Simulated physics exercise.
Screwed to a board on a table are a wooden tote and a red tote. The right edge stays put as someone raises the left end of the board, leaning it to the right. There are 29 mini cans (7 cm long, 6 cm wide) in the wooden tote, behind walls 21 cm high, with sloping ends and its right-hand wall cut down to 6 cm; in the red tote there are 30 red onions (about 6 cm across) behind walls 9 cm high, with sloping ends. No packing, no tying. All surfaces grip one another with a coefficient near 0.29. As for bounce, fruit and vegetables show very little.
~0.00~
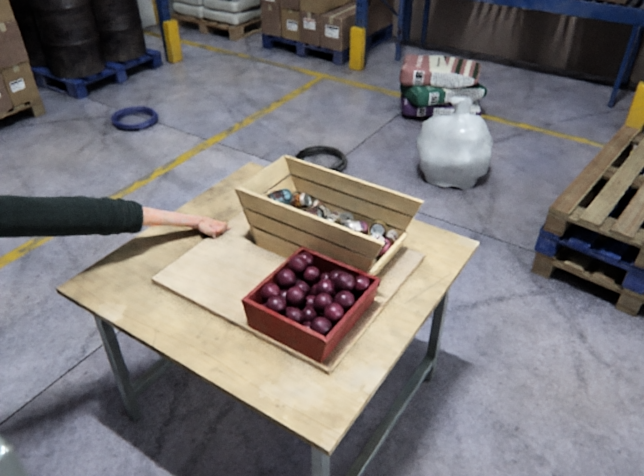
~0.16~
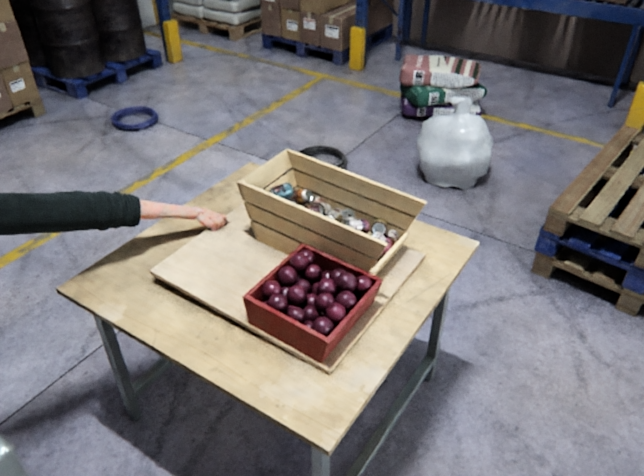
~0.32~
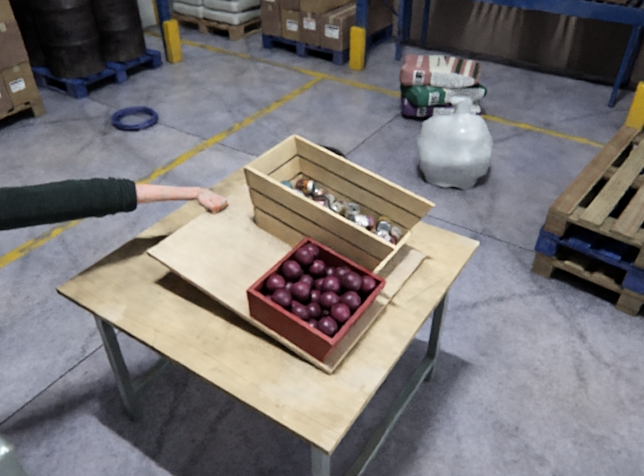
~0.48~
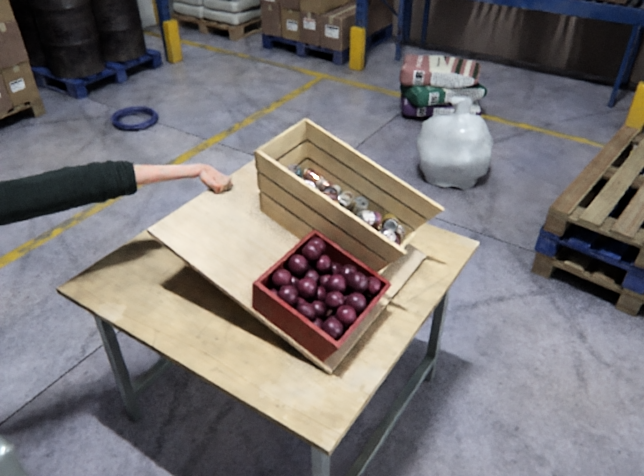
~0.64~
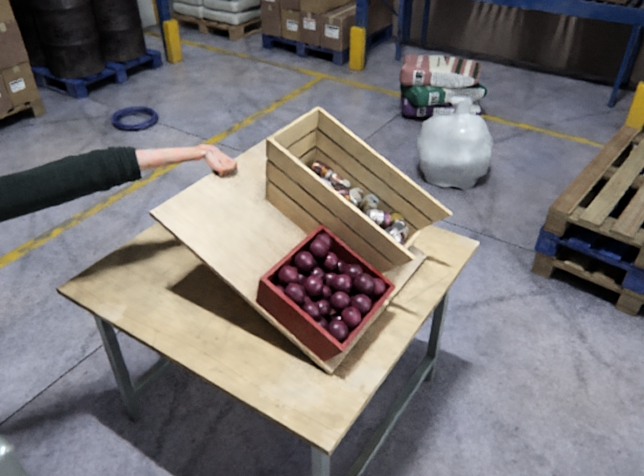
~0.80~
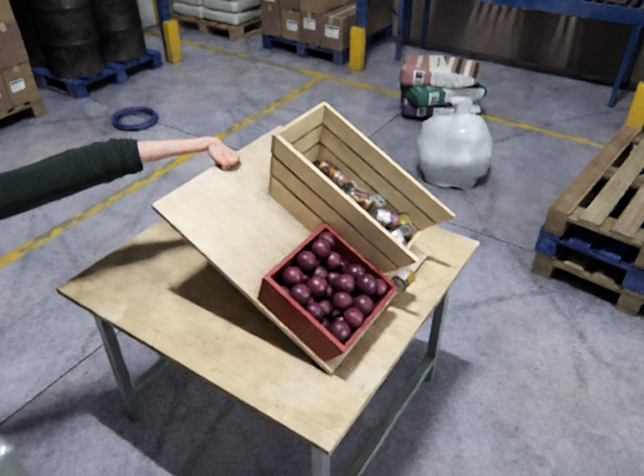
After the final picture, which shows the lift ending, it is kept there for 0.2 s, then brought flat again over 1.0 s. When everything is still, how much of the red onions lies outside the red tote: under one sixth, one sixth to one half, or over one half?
Under one sixth.
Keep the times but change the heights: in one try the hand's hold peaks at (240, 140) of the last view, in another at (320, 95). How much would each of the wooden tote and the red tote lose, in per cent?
The wooden tote would lose 30 per cent in the first try and 80 per cent in the second, the red tote 0 and then 50 per cent.
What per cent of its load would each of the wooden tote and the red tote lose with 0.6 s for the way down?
Well, that would cost the wooden tote 20 per cent and the red tote 0 per cent.
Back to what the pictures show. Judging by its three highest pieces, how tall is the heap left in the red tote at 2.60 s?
Around 13 centimetres.
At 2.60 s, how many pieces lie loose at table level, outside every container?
Tally: Some 1.
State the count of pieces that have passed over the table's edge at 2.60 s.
Count: Roughly 2.
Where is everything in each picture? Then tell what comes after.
In the first picture (each is followed by its nearest rim corner in this view), red tote, (324, 338); wooden tote, (384, 244); 0° from level; none out.
Red tote, (326, 339); wooden tote, (388, 245); 3° from level, in the second picture.
Red tote, (331, 341); wooden tote, (396, 248); 10° from level, in the third picture.
Red tote, (336, 344); wooden tote, (407, 253); 18° from level, in the fourth picture.
Red tote, (341, 347); wooden tote, (415, 259); 25° from level, in the fifth picture.
Red tote, (343, 348); wooden tote, (419, 261); 28° from level; none out, in the sixth picture.
After 1.09 s, tilt 27°; wooden tote 27 in, 2 out and red tote 30 in, 0 out.
After 1.45 s, tilt 16°; wooden tote 26 in, 3 out and red tote 30 in, 0 out.
After 1.95 s, tilt 0°; wooden tote 26 in, 3 out and red tote 30 in, 0 out.
Final count (at 2.60 s), wooden tote 26 in, 3 out and red tote 30 in, 0 out. Asked share, 0 of 30, 0 per cent.
